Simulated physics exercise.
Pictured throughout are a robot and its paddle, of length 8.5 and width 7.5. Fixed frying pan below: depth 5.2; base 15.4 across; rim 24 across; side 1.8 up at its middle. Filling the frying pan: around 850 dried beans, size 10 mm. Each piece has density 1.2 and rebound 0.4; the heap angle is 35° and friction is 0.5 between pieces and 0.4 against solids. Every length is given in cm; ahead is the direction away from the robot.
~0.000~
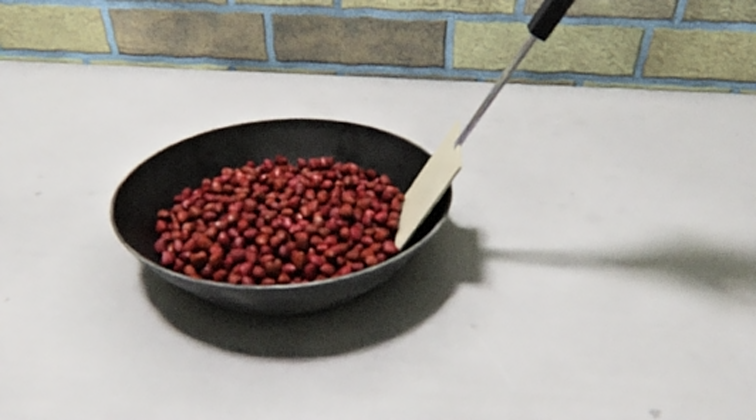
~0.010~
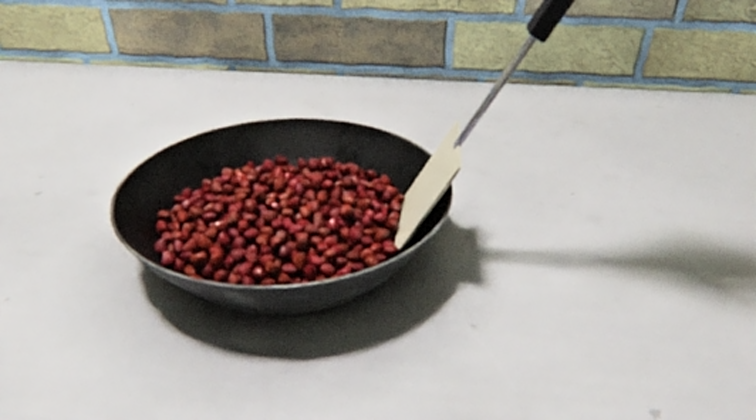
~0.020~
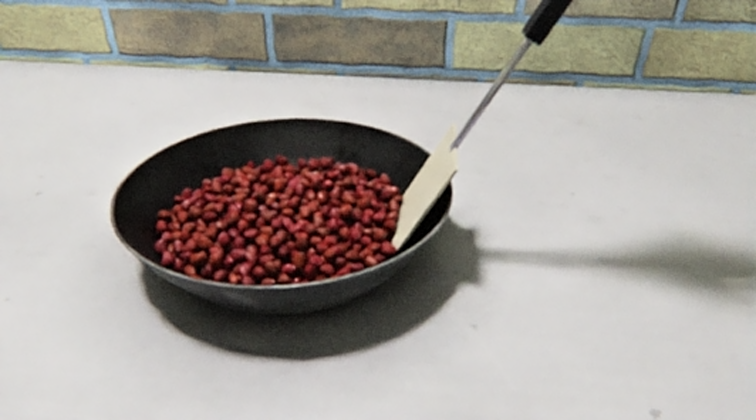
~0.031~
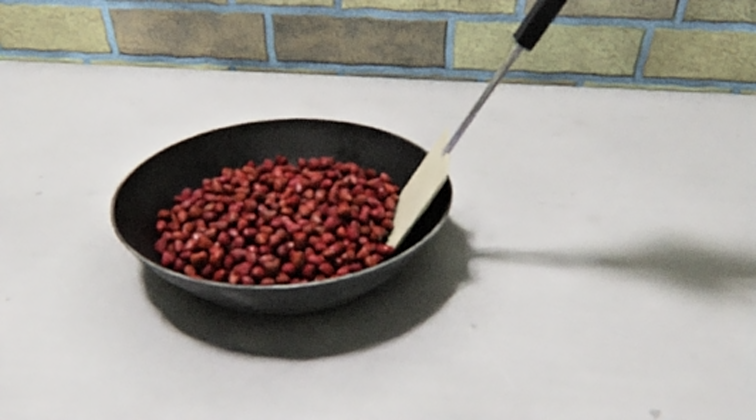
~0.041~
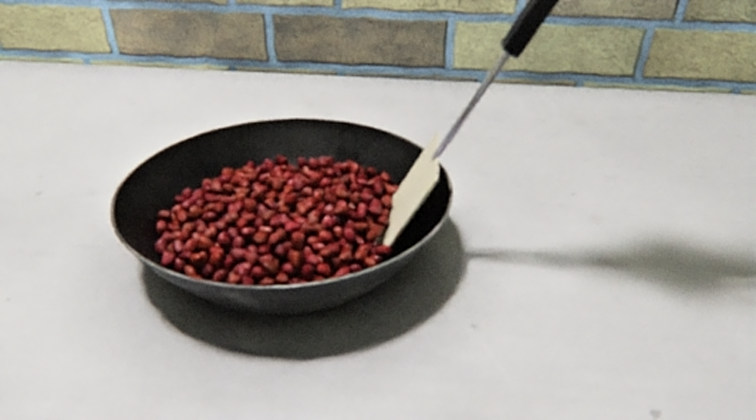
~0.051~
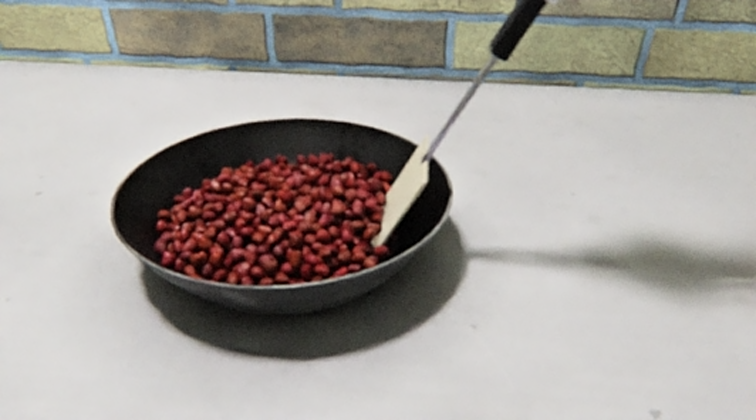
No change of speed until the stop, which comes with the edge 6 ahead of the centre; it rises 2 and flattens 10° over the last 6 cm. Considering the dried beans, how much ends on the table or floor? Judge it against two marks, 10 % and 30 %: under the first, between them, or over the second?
Under the first, so below 10 %.
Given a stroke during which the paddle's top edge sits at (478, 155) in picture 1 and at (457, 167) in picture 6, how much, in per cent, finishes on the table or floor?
Close to 0 in a hundred.
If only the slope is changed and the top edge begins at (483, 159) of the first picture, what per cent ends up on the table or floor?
I'd estimate around 5 per cent.
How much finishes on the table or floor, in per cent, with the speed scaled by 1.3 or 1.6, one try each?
Roughly 15 percent for the first try, 20 percent for the second.
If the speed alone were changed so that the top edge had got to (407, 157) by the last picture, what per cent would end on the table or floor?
Near 20 in a hundred.
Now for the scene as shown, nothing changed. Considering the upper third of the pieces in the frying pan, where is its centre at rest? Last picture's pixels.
Around (188, 184).
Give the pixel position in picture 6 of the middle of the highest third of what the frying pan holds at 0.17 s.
It is centred close to (230, 189).
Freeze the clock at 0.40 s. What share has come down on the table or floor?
Some 5 per cent of the load.
By 0.11 s, sloping 62°, highest piece 10 above the table; 845 in the frying pan, 1 on the blade or in flight.
By 0.17 s, sloping 58°, highest piece 15 above the table; 843 in the frying pan, 3 on the blade or in flight.
By 0.40 s, sloping 52°, highest piece 7 above the table; 804 in the frying pan, 34 on the table or floor, 8 on the blade or in flight.
By 1.45 s, sloping 52°, highest piece 7 above the table; 800 in the frying pan, 46 on the table or floor.
Final count, 800 in the frying pan, 46 on the table or floor. That is 5 % on the table or floor.
